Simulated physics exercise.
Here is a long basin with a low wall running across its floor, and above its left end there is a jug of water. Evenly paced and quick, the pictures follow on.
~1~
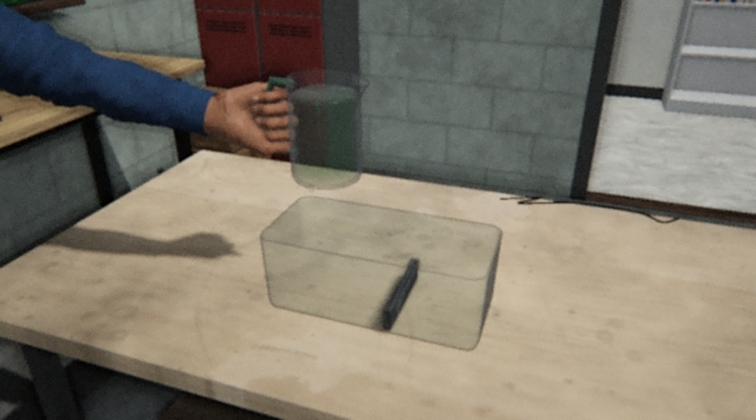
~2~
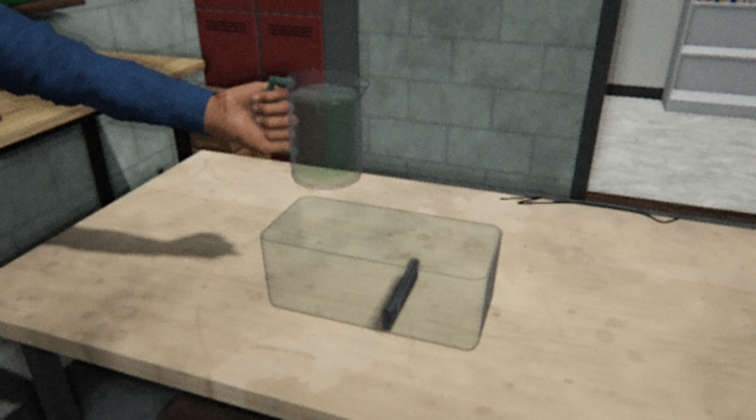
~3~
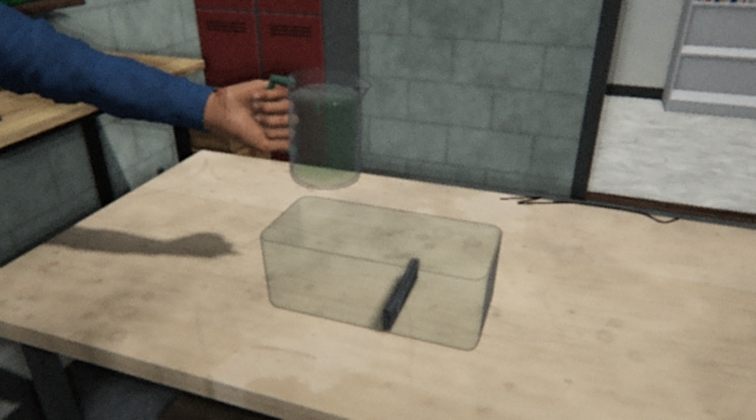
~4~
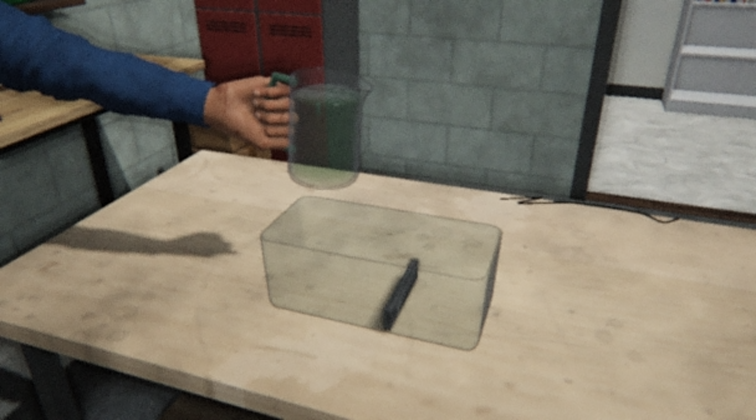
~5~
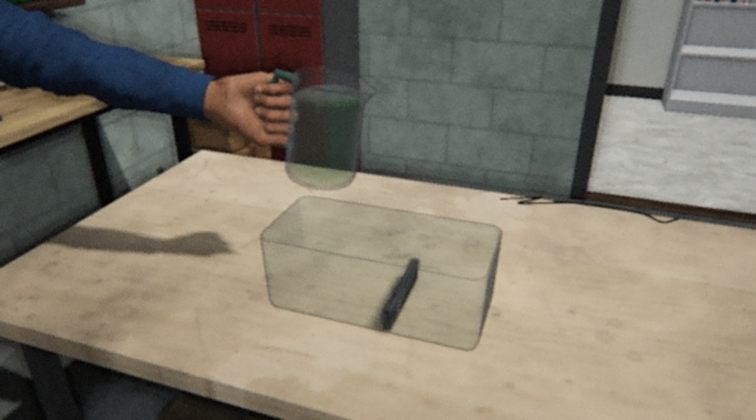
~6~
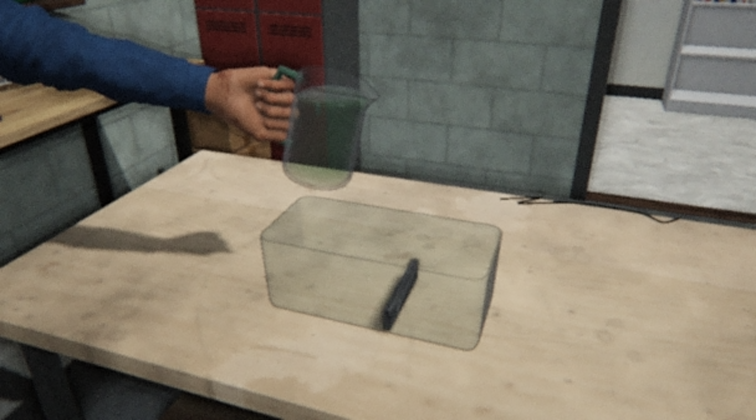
A hand in a blue sleeve reaches in from the left over a pale wooden table, seen from slightly above in a room with grey block walls and red lockers. It holds a clear jug of greenish water above the left end of a long transparent basin with a low dark wall across its floor. The jug slowly leans to the right while the camera stays still.
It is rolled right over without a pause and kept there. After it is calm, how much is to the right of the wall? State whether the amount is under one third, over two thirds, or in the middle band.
My call is that the right side exceeds two thirds.
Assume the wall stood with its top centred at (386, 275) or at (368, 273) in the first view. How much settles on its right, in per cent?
Note - case one near 95 %, case two near 95 %.
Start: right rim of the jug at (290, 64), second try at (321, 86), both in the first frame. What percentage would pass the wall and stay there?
Near 10 in a hundred first, near 10 in a hundred second.
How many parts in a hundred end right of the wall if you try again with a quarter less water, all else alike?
Roughly 90 percent.
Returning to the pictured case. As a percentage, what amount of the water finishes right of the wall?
About 80 per cent.
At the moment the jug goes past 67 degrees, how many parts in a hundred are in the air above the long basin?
Roughly 10 in a hundred.
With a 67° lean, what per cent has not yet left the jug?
Some 85 per cent has not yet come out.
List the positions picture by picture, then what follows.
In the first picture, it leans 0°; its right rim is at (369, 84); the water meets the walls at (295, 90) and (359, 96); the long basin's rim runs from (281, 216) to (495, 254); the wall's top is at (402, 284).
In the second picture, it leans 1°; its right rim is at (370, 84); the water meets the walls at (295, 89) and (359, 97).
In the third picture, it leans 2°; its right rim is at (371, 86); the water meets the walls at (296, 89) and (360, 97).
In the fourth picture, it leans 5°; its right rim is at (373, 88); the water meets the walls at (297, 90) and (362, 98).
In the fifth picture, it leans 9°; its right rim is at (376, 92); the water meets the walls at (299, 91) and (365, 99).
In the sixth picture, it leans 13°; its right rim is at (379, 97); the water meets the walls at (300, 98) and (370, 100).
A moment on, the jug is tipped part way and 86 per cent is still to pour, 0 is left of the wall and 2 right of it.
Next, the jug is tipped right over and 40 per cent is still to pour, 1 is left of the wall and 38 right of it.
Then the jug is tipped right over and 7 per cent is still to pour, 7 is left of the wall and 80 right of it.
Later the jug is tipped right over and 0 per cent is still to pour, 12 is left of the wall and 87 right of it.
At rest 19 per cent lies left of the wall, 80 right of it and 1 outside.
